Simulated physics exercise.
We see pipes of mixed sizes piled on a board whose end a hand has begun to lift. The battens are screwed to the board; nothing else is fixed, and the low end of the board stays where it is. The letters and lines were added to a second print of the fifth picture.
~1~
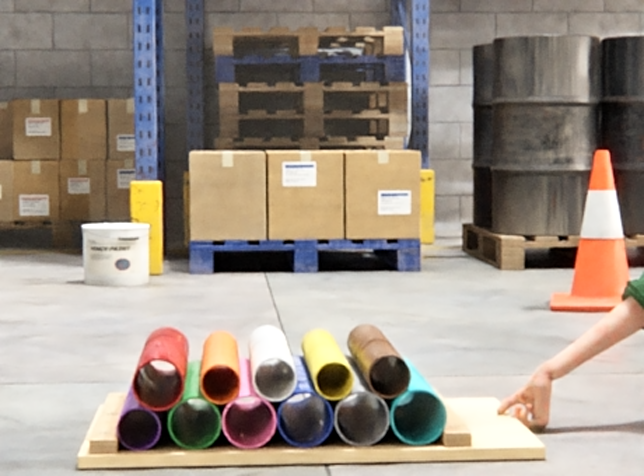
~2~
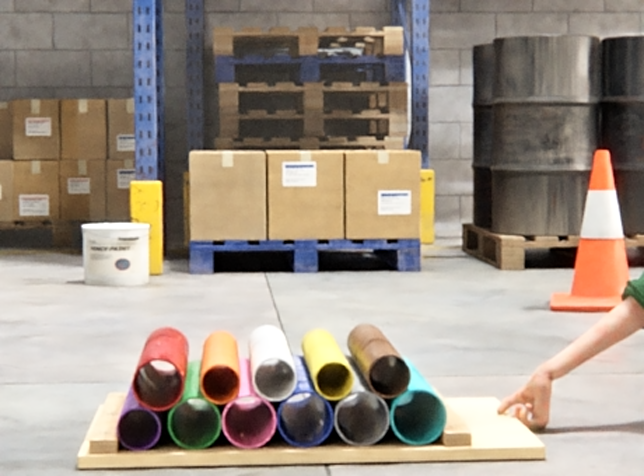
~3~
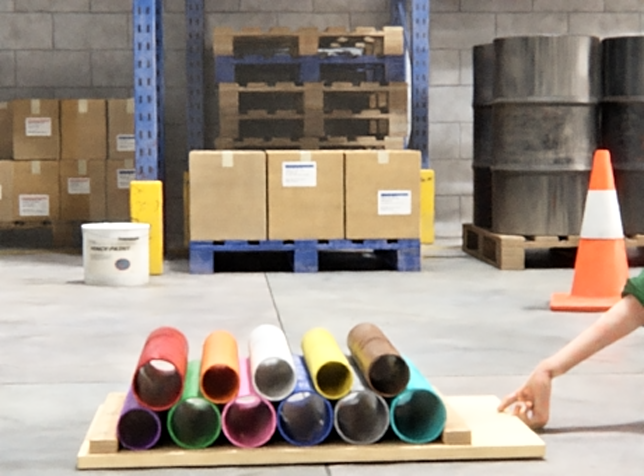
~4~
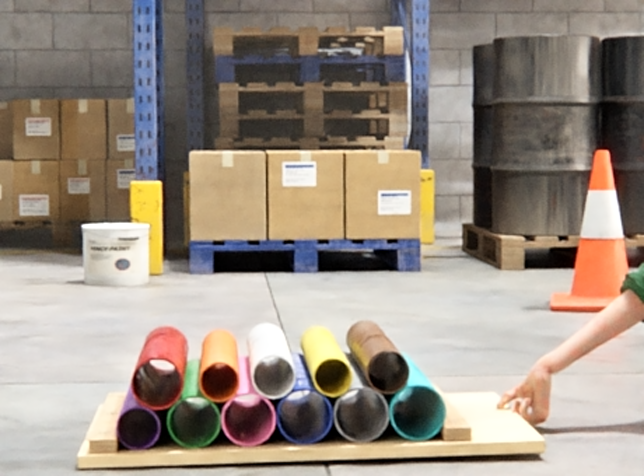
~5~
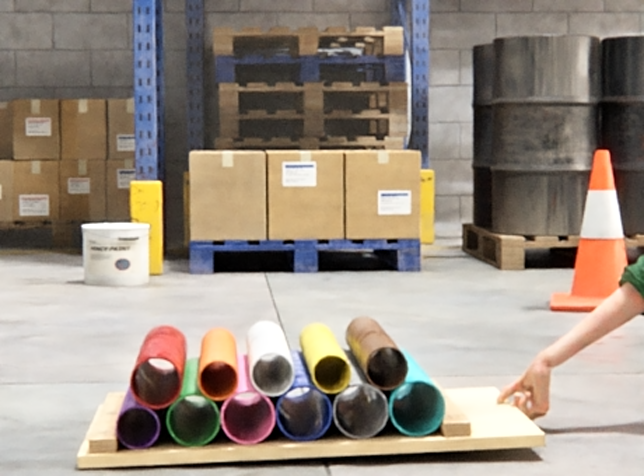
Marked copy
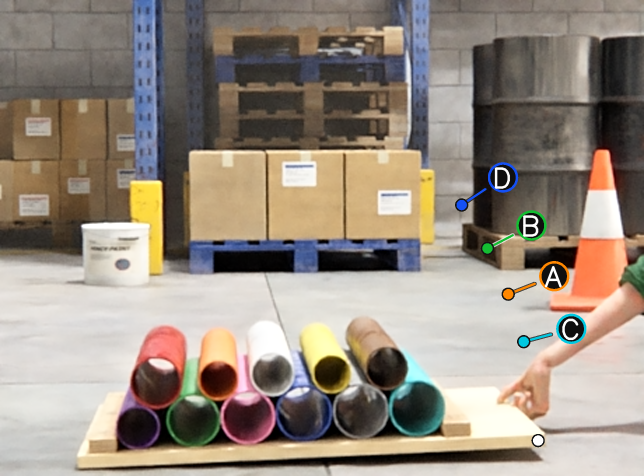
In a warehouse, a hand slightly raises the right end of a board holding colourful pipes.
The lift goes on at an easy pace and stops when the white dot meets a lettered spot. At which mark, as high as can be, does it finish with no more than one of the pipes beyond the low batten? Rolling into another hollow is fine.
Stop at B.
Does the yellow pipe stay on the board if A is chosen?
Yes, with A.
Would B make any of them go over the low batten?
Yes, at B.
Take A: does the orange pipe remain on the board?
Yes.
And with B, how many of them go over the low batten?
At B the number is one.
On the marked copy, A at (508, 294); B at (488, 248); C at (524, 342); D at (461, 205); the white dot at (538, 440).
Taking B. A third of the way, board at 16°.
Two thirds of the way, board at 27°.
When it is over, board at 27°, one over the low batten (red).
As for the rest, A one over the low batten (red); C one over the low batten (red); D five over the low batten.
